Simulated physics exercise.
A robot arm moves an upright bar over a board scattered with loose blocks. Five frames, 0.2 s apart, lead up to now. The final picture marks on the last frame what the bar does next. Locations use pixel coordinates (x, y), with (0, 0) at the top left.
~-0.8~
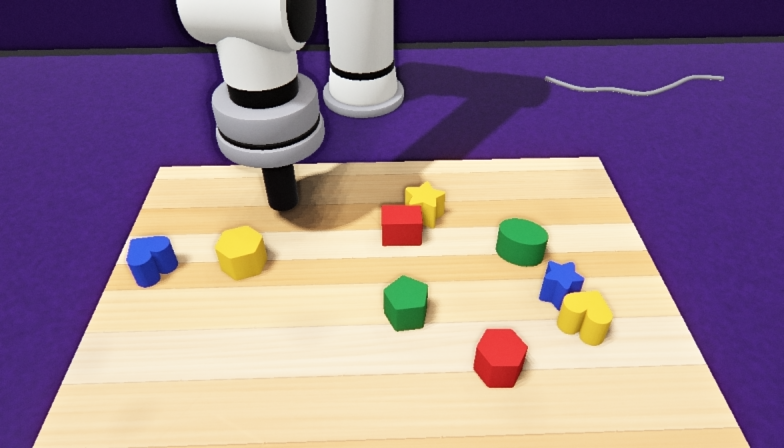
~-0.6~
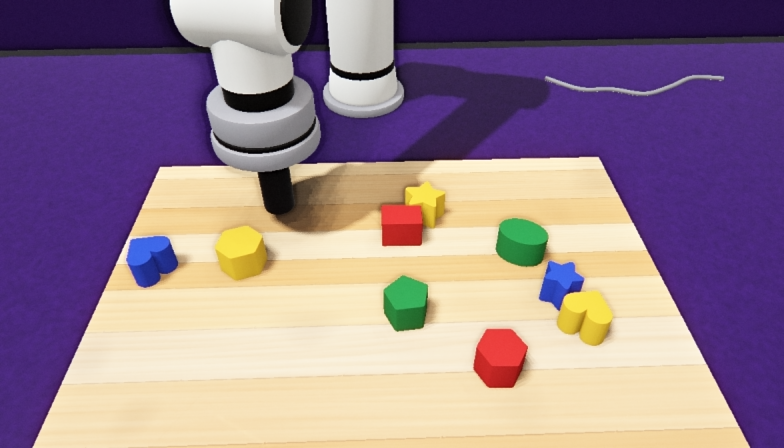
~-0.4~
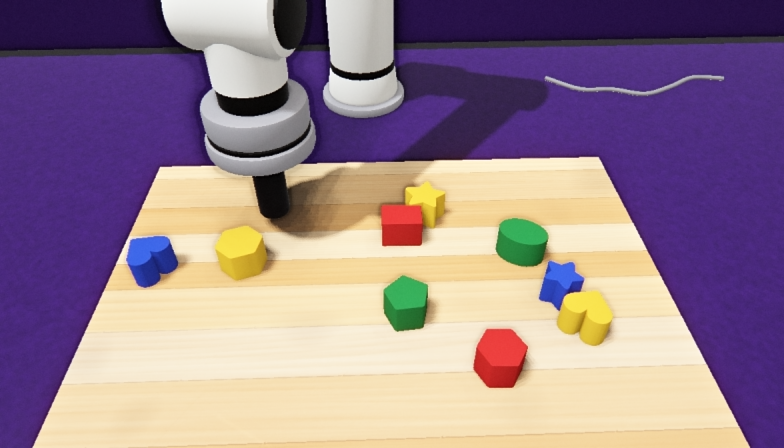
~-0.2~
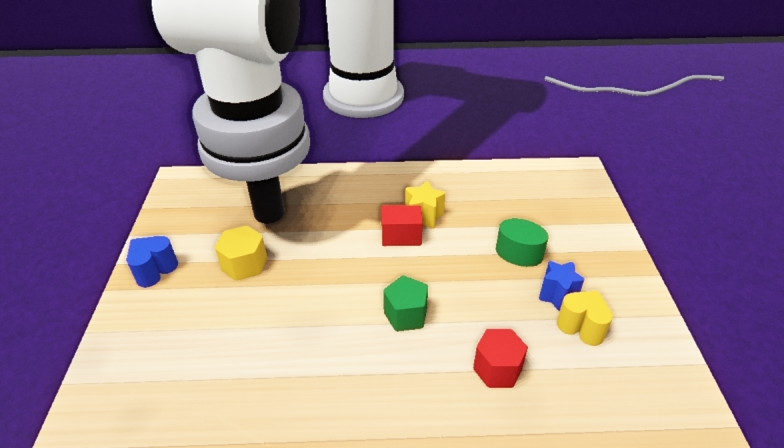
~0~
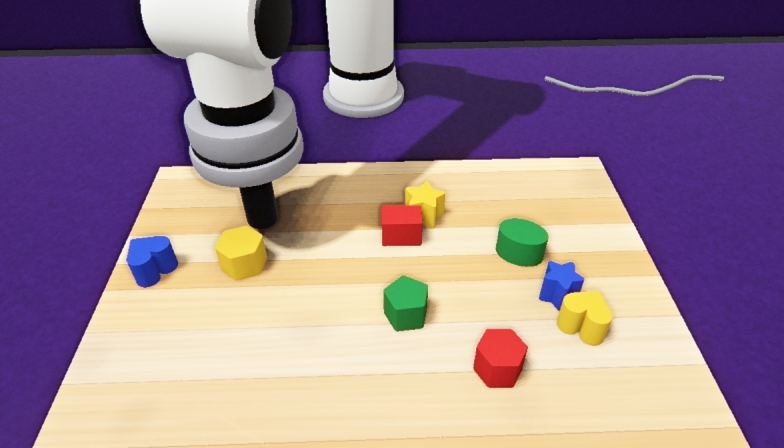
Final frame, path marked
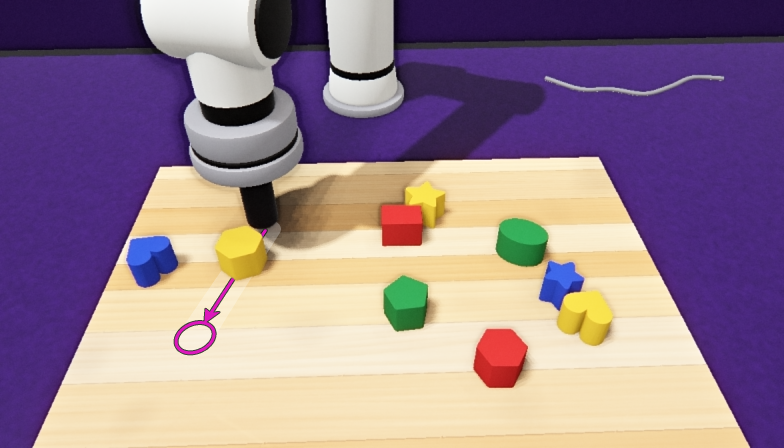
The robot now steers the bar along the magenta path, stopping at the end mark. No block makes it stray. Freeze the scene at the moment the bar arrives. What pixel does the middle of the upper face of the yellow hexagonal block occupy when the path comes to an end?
Its top middle is near (198, 347).
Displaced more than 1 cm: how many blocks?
I think only one will be displaced.
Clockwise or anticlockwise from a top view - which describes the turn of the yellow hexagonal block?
Viewed from overhead, the yellow hexagonal block winds up turned anticlockwise.
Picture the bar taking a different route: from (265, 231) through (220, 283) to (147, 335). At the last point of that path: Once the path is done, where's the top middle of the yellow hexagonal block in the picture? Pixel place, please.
Near (209, 302).
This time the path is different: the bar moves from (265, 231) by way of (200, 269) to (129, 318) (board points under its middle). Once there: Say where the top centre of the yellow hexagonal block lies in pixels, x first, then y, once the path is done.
At roughly (221, 263).
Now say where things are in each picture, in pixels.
The first picture shows tip of the bar at (284, 203), middles of tops, blue heart block at (145, 248), yellow hexagonal block at (239, 241).
The second picture shows bar at (280, 206), nothing pushed.
The third picture shows bar at (275, 210), nothing pushed.
The fourth picture shows bar at (270, 215), nothing pushed.
The fifth picture shows bar at (263, 220), blue heart block at (145, 248), yellow hexagonal block at (239, 241).
The line goes straight from (265, 231) to (195, 337).
What follows on the original path. One third of the way, bar at (241, 252); yellow hexagonal block at (222, 269).
Two thirds of the way, bar at (218, 288); yellow hexagonal block at (207, 308), turned 35° anticlockwise.
At the end, bar at (191, 327); blue heart block unmoved; yellow hexagonal block at (198, 347), turned 80° anticlockwise.
